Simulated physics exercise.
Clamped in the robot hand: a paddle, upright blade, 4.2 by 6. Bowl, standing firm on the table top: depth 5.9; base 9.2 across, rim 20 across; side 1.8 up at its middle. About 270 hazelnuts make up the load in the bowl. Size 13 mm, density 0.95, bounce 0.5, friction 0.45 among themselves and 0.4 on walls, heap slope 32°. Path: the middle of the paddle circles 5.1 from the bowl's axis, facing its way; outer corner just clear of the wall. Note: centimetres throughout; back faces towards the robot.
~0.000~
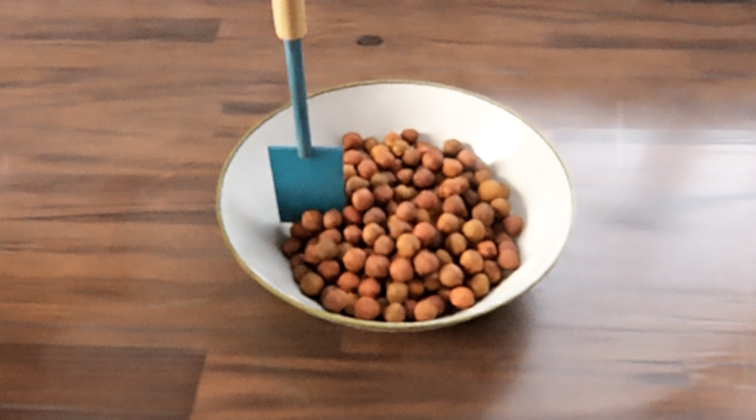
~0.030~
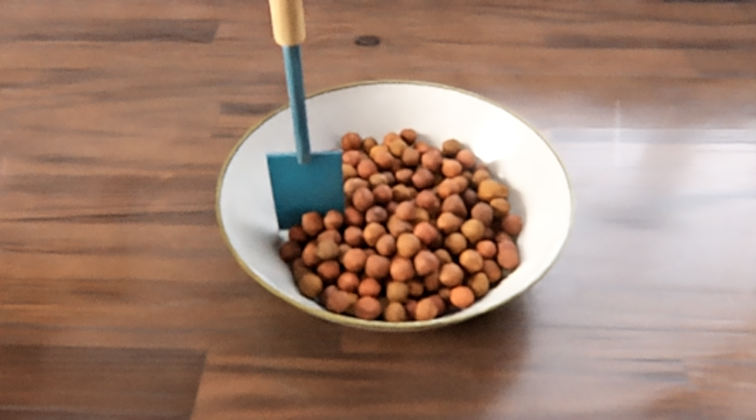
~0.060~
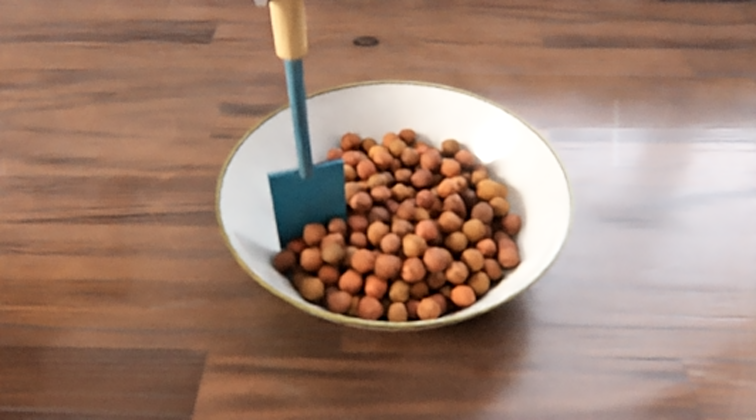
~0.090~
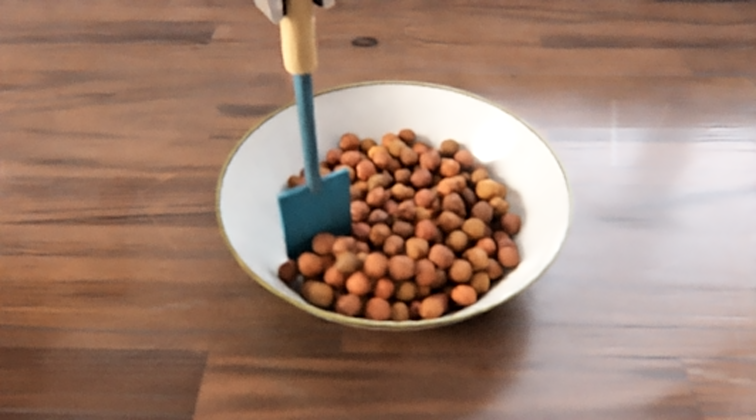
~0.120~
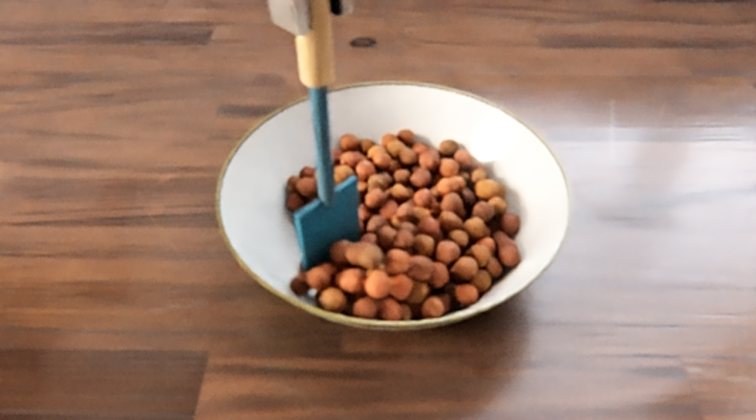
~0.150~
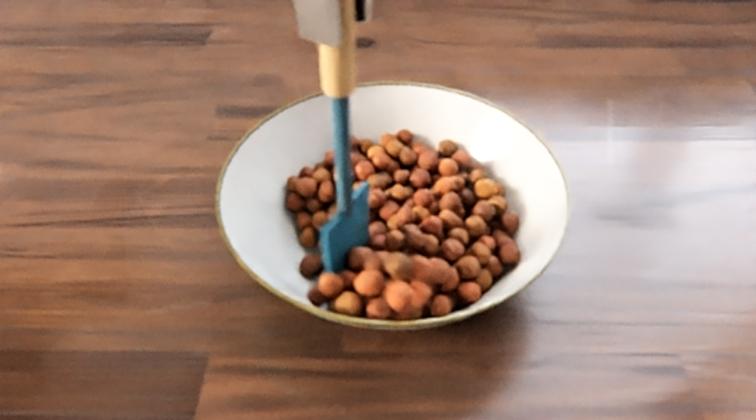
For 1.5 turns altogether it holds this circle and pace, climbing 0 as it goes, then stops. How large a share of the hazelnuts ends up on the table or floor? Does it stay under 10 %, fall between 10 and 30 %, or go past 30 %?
It falls between 10 and 30 %.
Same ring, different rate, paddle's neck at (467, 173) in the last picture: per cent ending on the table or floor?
It comes to around 50 percent.
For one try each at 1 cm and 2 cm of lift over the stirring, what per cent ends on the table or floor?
Roughly 15 and 10 per cent.
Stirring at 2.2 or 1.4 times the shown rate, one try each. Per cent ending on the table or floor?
Around 55 percent for the first try and 35 percent for the second.
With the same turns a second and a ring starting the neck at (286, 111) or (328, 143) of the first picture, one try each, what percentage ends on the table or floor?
I'd put it at around 15 and 10 percent.
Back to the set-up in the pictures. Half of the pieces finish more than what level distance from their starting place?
Something near 9 cm, measured level.
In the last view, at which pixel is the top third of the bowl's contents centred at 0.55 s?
Around (381, 126).
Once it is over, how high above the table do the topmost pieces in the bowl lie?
It reaches some 6.5 cm above the table.
After 0.55 s, 249° round, highest piece 9 above the table; 253 in the bowl, 10 on the table or floor, 9 in flight or on the tool.
After 0.95 s, 77° round, highest piece 8 above the table; 233 in the bowl, 38 on the table or floor, 1 in flight or on the tool.
After 1.35 s, 180° round, highest piece 6 above the table; 222 in the bowl, 50 on the table or floor.
After 2.05 s, 180° round, highest piece 6 above the table; 222 in the bowl, 50 on the table or floor.
In the end, 222 in the bowl, 50 on the table or floor. That is 18 % on the table or floor.
